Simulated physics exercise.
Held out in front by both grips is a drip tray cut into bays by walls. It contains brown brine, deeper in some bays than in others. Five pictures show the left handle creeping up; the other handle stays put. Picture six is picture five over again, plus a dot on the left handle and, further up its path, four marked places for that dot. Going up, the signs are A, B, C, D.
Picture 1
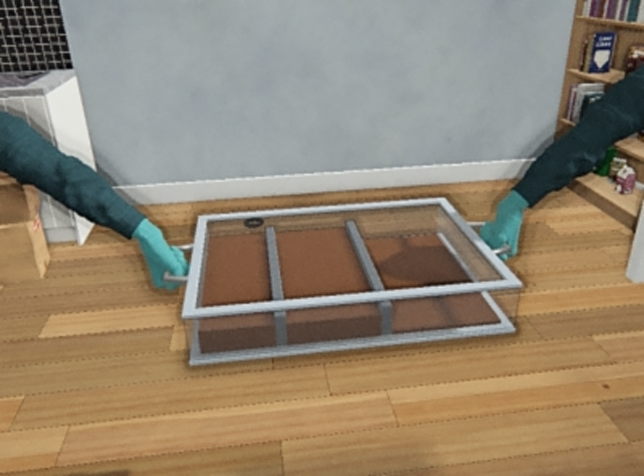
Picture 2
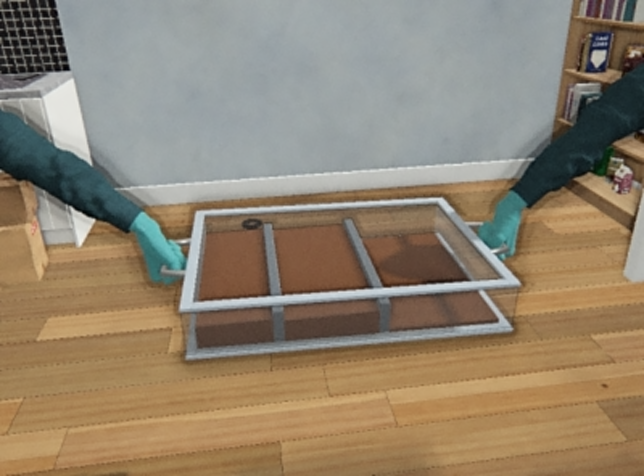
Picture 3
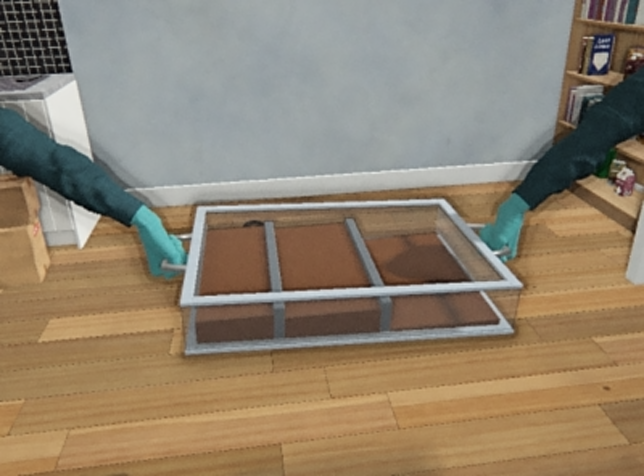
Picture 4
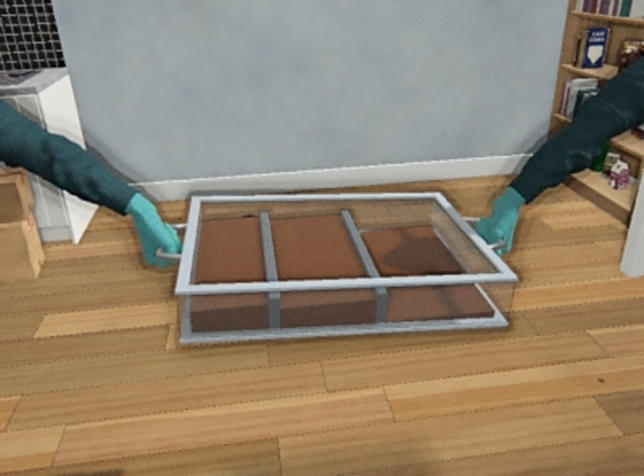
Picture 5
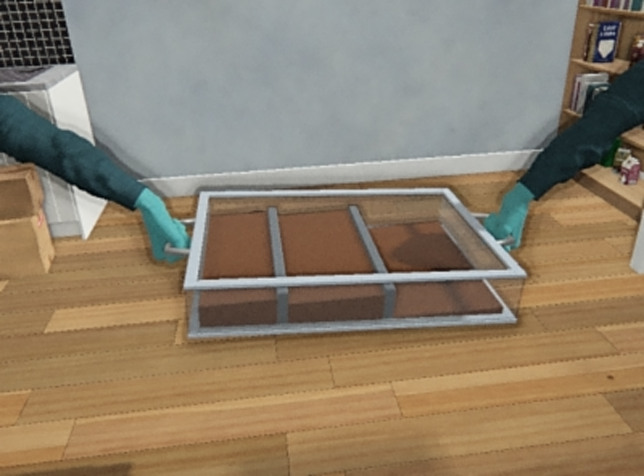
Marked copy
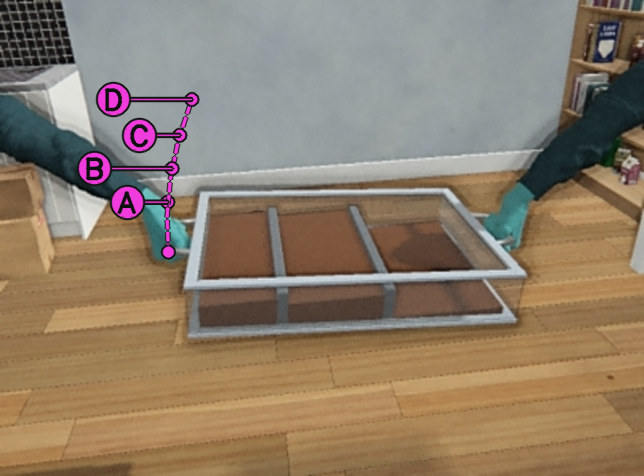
Two gloved hands slightly raise a clear divided tray of brown liquid, tilting it right.
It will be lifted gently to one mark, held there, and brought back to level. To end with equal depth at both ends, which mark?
Best: C.
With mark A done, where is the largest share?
It is the middle one.
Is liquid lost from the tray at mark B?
No.
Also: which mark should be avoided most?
The answer is A.
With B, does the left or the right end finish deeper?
The left one.
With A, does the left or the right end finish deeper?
The left one.
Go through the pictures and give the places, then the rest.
The tray is level; deepest in the left bay, at (240, 275), shallowest in the right; left handle at (171, 264), in the first picture.
Tipped about 1° down to the right; no wall is crossed; left handle at (168, 258), in the second picture.
Tipped about 3° down to the right; no wall is crossed; left handle at (168, 253), in the third picture.
Tipped about 4° down to the right; no wall is crossed; left handle at (163, 242), in the fourth picture.
Tipped about 4° down to the right; deepest in the left bay, at (241, 252), shallowest in the right; left handle at (172, 237), in the fifth picture.
On the marked copy, A at (167, 202); B at (172, 168); C at (179, 135); D at (191, 99).
For mark A, the left end bay stands much deeper than the other; nothing spills.
For mark B, the left end bay stands much deeper than the other; nothing spills.
For mark C, the two end bays stand about equally deep; nothing spills.
For mark D, the right end bay stands much deeper than the other; about 2 % goes over the rim.
